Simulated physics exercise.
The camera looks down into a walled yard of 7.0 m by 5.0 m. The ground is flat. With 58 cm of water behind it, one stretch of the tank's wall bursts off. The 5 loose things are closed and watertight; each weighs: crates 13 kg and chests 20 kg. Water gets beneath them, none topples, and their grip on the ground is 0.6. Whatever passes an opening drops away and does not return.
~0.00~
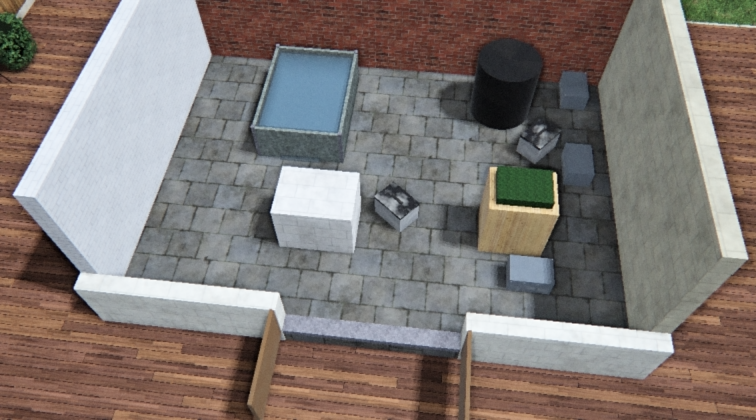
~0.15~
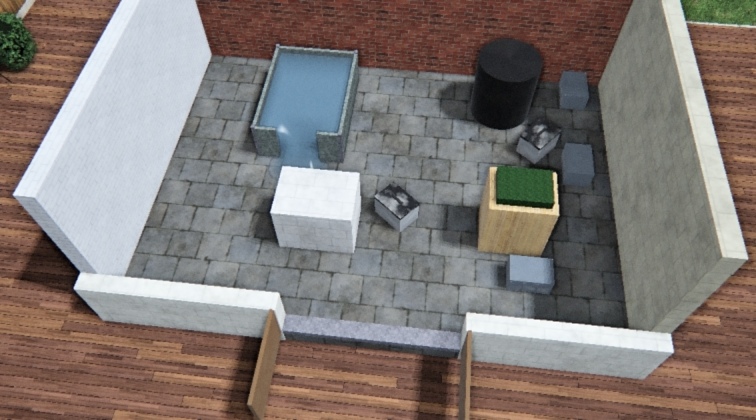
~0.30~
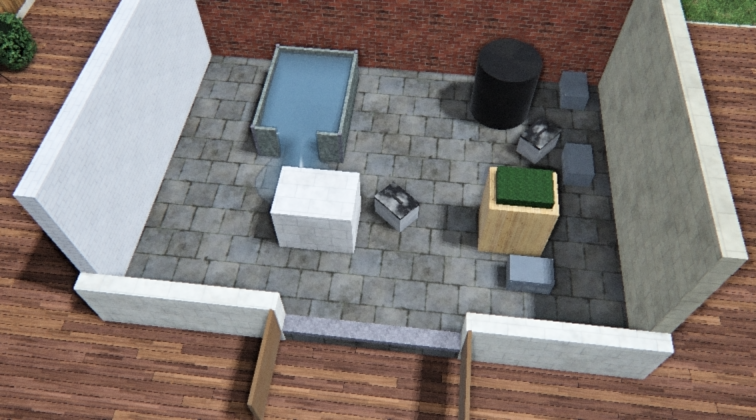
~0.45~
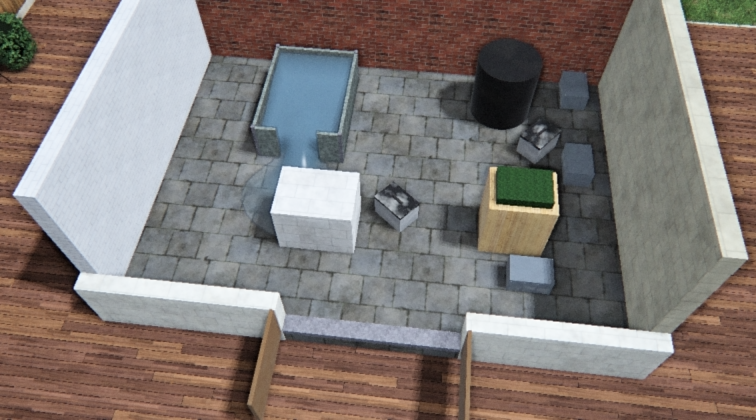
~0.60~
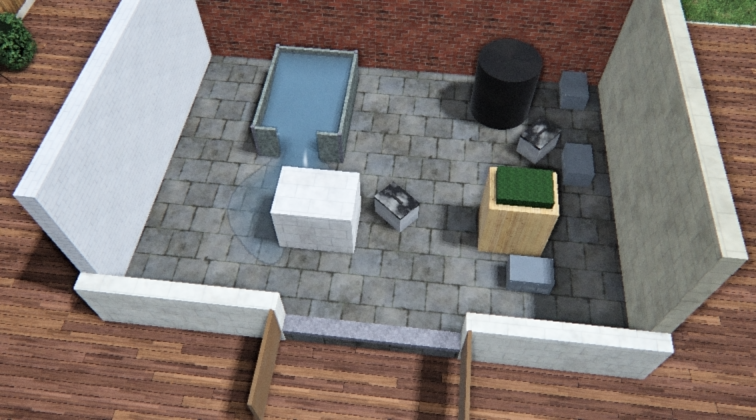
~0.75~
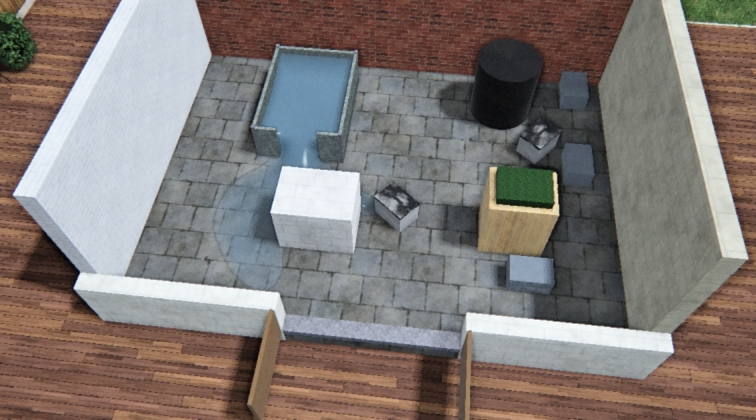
Water poured out through a gap that opened in the front of the grey tank, ran up against the white block, and spread thinly around its left side over the paving, while the blocks stayed put.
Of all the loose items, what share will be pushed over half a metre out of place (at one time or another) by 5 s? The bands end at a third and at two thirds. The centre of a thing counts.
Share: Less than a third.
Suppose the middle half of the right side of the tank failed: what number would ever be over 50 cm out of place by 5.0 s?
Then 2.
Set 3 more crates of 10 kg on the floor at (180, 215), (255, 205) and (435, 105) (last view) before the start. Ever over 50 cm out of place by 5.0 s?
In that order: More, more, under.
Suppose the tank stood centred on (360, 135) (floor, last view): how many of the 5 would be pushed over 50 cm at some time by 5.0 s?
In that case 1 of them.
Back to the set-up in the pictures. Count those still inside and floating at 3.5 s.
0 of them.
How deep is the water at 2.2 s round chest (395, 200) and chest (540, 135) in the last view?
About 4 and 1 cm.
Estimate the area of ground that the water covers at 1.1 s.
About 7.5 m2.
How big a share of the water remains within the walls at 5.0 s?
About 98 per cent.
After 1.1 s 0 of 5 are over 50 cm from their spots; 0 afloat.
After 2.2 s 0 of 5 are over 50 cm from their spots; 0 afloat.
After 3.5 s 0 of 5 are over 50 cm from their spots; 0 afloat.
After 5.0 s 0 of 5 are over 50 cm from their spots, and 0 have been at some point; 0 afloat.
